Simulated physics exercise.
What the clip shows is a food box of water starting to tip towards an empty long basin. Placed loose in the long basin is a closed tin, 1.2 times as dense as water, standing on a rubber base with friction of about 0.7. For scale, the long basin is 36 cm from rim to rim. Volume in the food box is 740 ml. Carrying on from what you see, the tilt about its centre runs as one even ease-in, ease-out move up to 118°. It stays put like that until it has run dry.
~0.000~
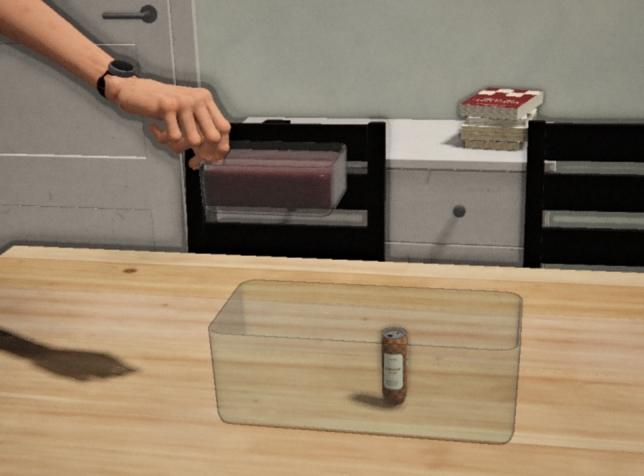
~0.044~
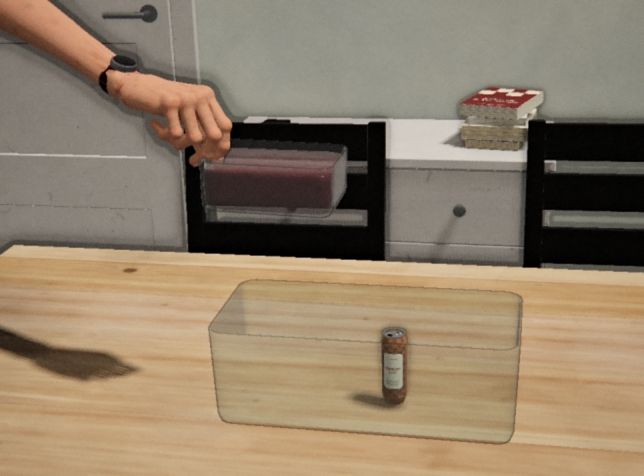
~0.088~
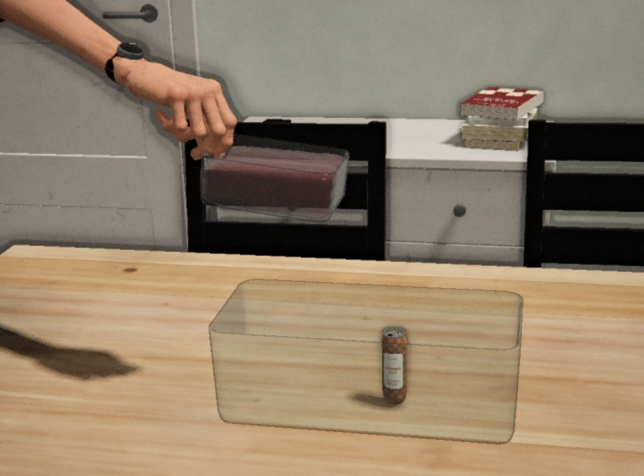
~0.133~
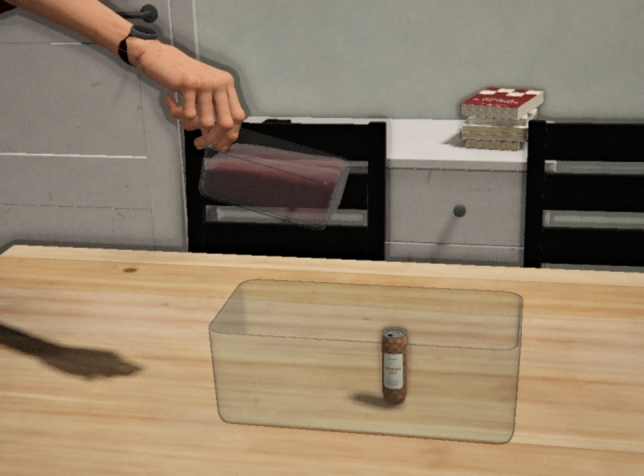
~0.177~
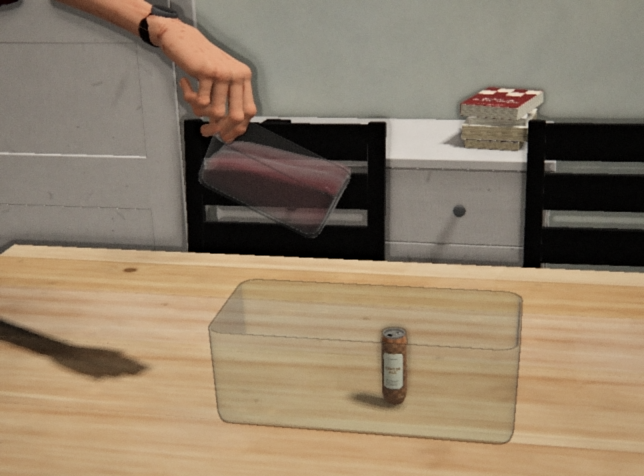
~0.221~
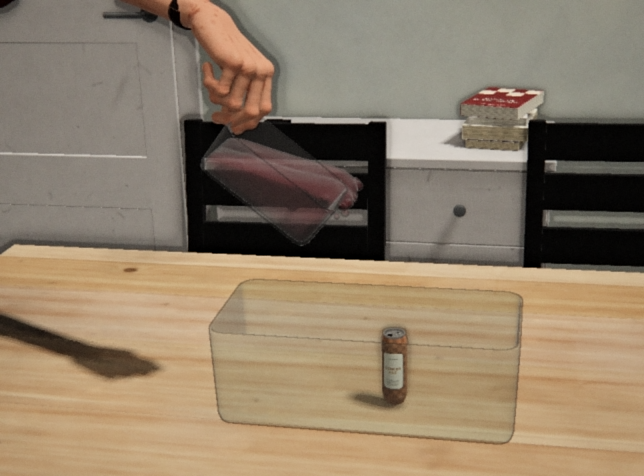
A hand tilted a clear box of dark reddish liquid steadily down to the right above a wooden table, and the liquid shifted toward the lower end, over a long clear basin holding a small closed tin.
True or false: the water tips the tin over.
True.
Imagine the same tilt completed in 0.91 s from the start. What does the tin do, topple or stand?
Result: Tin upright.
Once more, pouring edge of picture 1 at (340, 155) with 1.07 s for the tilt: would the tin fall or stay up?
Then it stays on its base.
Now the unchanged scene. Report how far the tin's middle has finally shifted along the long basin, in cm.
In the end the tin's centre has shifted about 7.5 centimetres.
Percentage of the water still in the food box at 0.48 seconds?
8 %.
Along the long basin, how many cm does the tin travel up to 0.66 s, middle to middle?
Estimate: Around 2 cm.
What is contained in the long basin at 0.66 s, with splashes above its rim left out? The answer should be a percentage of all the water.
Some 94 percent.
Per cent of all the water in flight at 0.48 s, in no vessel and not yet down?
Around 36 percent.
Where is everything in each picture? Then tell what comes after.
In the first picture, tilt 0°; pouring edge (339, 157); surface from (214, 160) to (339, 162); the long basin's rim runs from (225, 306) to (520, 322); the tin's top is at (394, 337).
In the second picture, tilt 2°; pouring edge (340, 159); surface from (214, 159) to (340, 163).
In the third picture, tilt 7°; pouring edge (342, 164); surface from (216, 156) to (341, 166).
In the fourth picture, tilt 15°; pouring edge (343, 175); surface from (217, 152) to (344, 169).
In the fifth picture, tilt 26°; pouring edge (343, 187); surface from (217, 151) to (337, 178); 4 per cent is over the edge.
In the sixth picture, tilt 39°; pouring edge (340, 201); surface from (217, 147) to (322, 177); 12 per cent is over the edge.
Then, 0.48 s in, the tilt is 110° and 8 per cent is still to pour; the tin stands where it began.
Then, 0.66 s in, the tilt is 118° and 0 per cent is still to pour; the tin leans 10°.
Then, 0.86 s in, the tilt is 118° and 0 per cent is still to pour; the tin leans 51°.
Then, 1.07 s in, the tilt is 118° and 0 per cent is still to pour; the tin lies on its side.
Finally, the tin lies on its side.
